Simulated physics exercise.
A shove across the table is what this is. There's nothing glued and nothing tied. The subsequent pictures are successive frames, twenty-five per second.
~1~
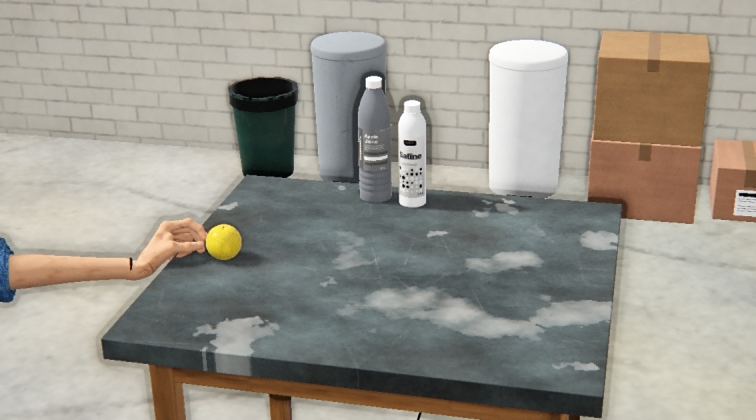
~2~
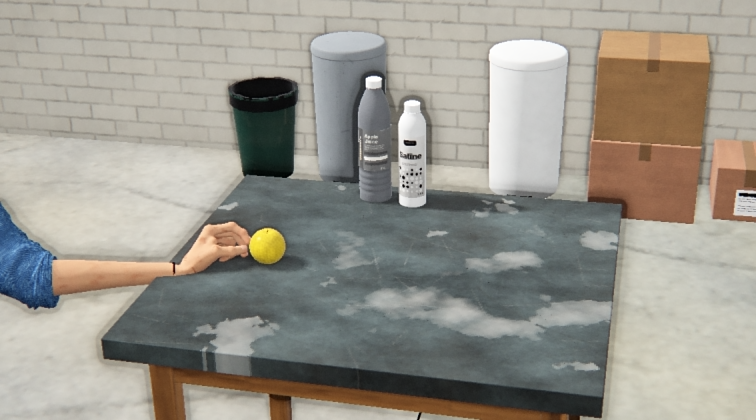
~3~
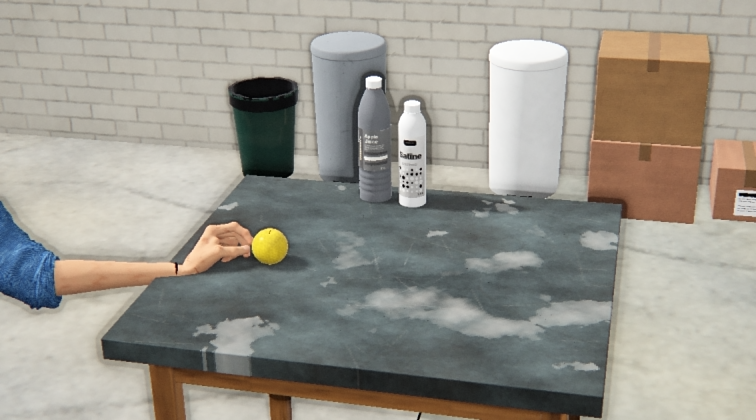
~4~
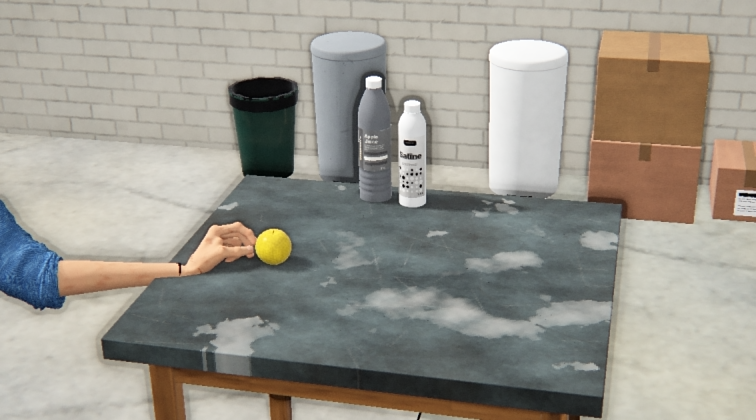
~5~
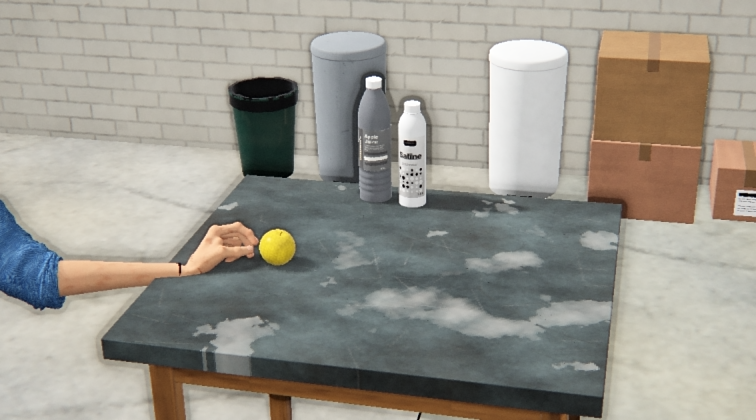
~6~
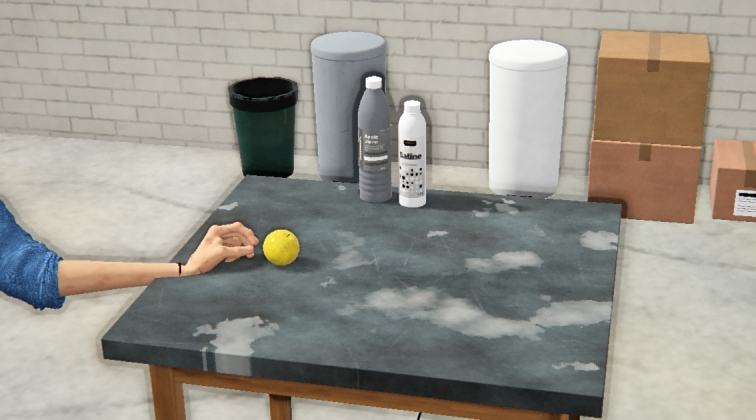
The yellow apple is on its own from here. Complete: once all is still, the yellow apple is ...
On the table.
Then, 0.30 s past the last view, yellow apple displaced about its own width near (309, 251).
Then, 0.80 s past the last view, yellow apple displaced well along near (347, 254).
Then, 1.50 s past the last view, yellow apple displaced well along near (383, 257).
Finally, moved from the start, yellow apple. Final places as the last picture's camera would see them, yellow apple near (398, 259).
